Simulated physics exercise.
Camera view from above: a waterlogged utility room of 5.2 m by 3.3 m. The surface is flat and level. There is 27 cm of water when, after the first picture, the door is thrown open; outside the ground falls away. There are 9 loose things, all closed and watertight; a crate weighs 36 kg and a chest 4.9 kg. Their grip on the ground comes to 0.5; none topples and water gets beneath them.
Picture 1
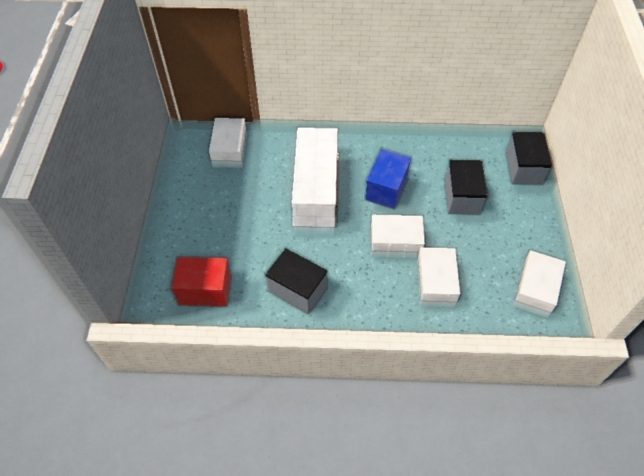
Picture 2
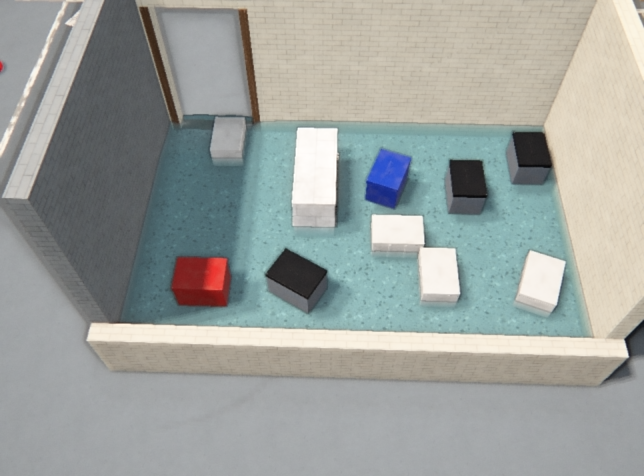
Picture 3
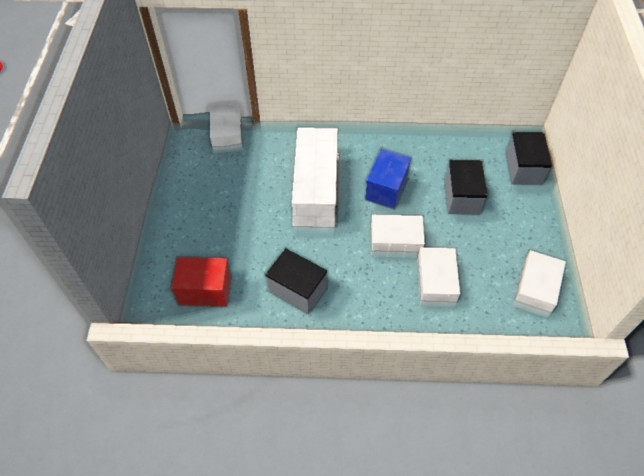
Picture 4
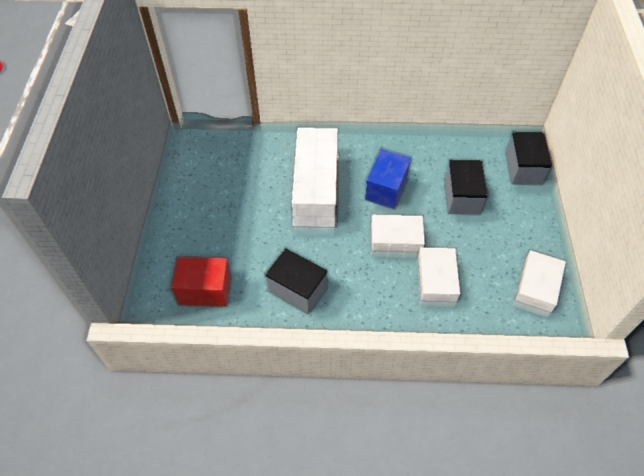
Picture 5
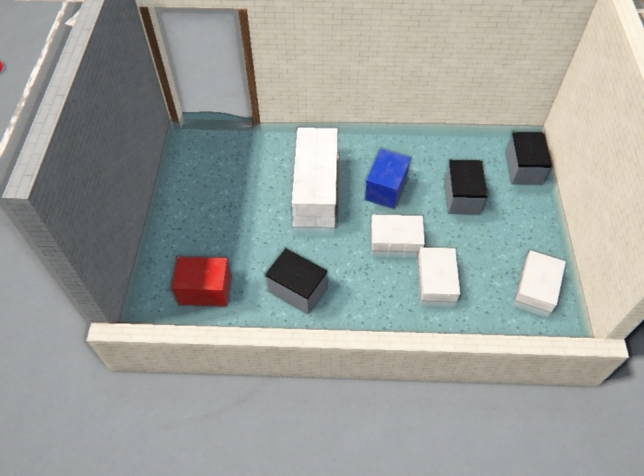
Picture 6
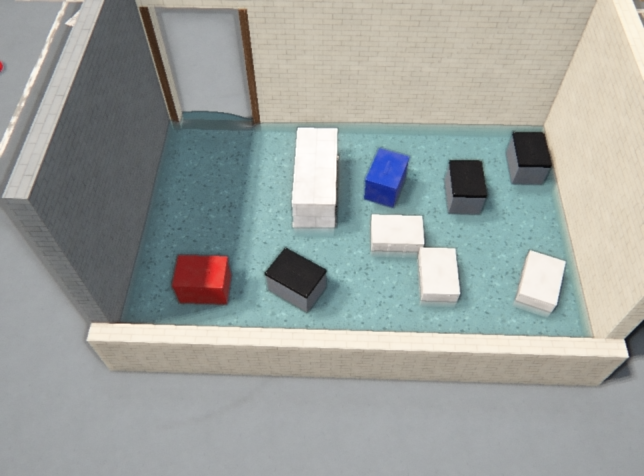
Flooded room with scattered blocks standing almost still as its brown door opens and a grey block slides out through the doorway.
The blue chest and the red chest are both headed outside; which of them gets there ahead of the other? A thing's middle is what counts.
It is the red one that gets there first.
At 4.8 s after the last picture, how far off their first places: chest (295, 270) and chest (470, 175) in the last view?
The first is off by 120 cm, the second by 50 cm.
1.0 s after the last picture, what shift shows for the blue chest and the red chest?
About 10 and 30 cm by then.
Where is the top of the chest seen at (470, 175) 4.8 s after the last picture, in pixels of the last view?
(429, 182) or so.
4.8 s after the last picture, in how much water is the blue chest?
About 20 cm.
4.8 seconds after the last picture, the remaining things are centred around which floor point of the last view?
Around (358, 239).
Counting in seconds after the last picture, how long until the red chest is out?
Estimate: Close to 9.5 s.
Then, 1.0 s after the last picture the blue chest is near (381, 163), 0.1 m from its start, afloat; the red chest is near (196, 256), 0.3 m from its start, afloat; 1 of 9 are out; 8 afloat.
Then, 4.8 s after the last picture the blue chest is near (353, 154), 0.5 m from its start, afloat; the red chest is near (167, 209), 1.0 m from its start, afloat; 1 of 9 are out; 8 afloat.
Then, 9.0 s after the last picture the blue chest is near (357, 166), 0.4 m from its start, afloat; the red chest is near (192, 107), 2.7 m from its start, afloat; 1 of 9 are out; 8 afloat.
Then, 13.0 s after the last picture the blue chest is near (352, 153), 0.6 m from its start, afloat; the red chest has gone out (9.4 s after the last picture); 4 of 9 are out; 4 afloat.
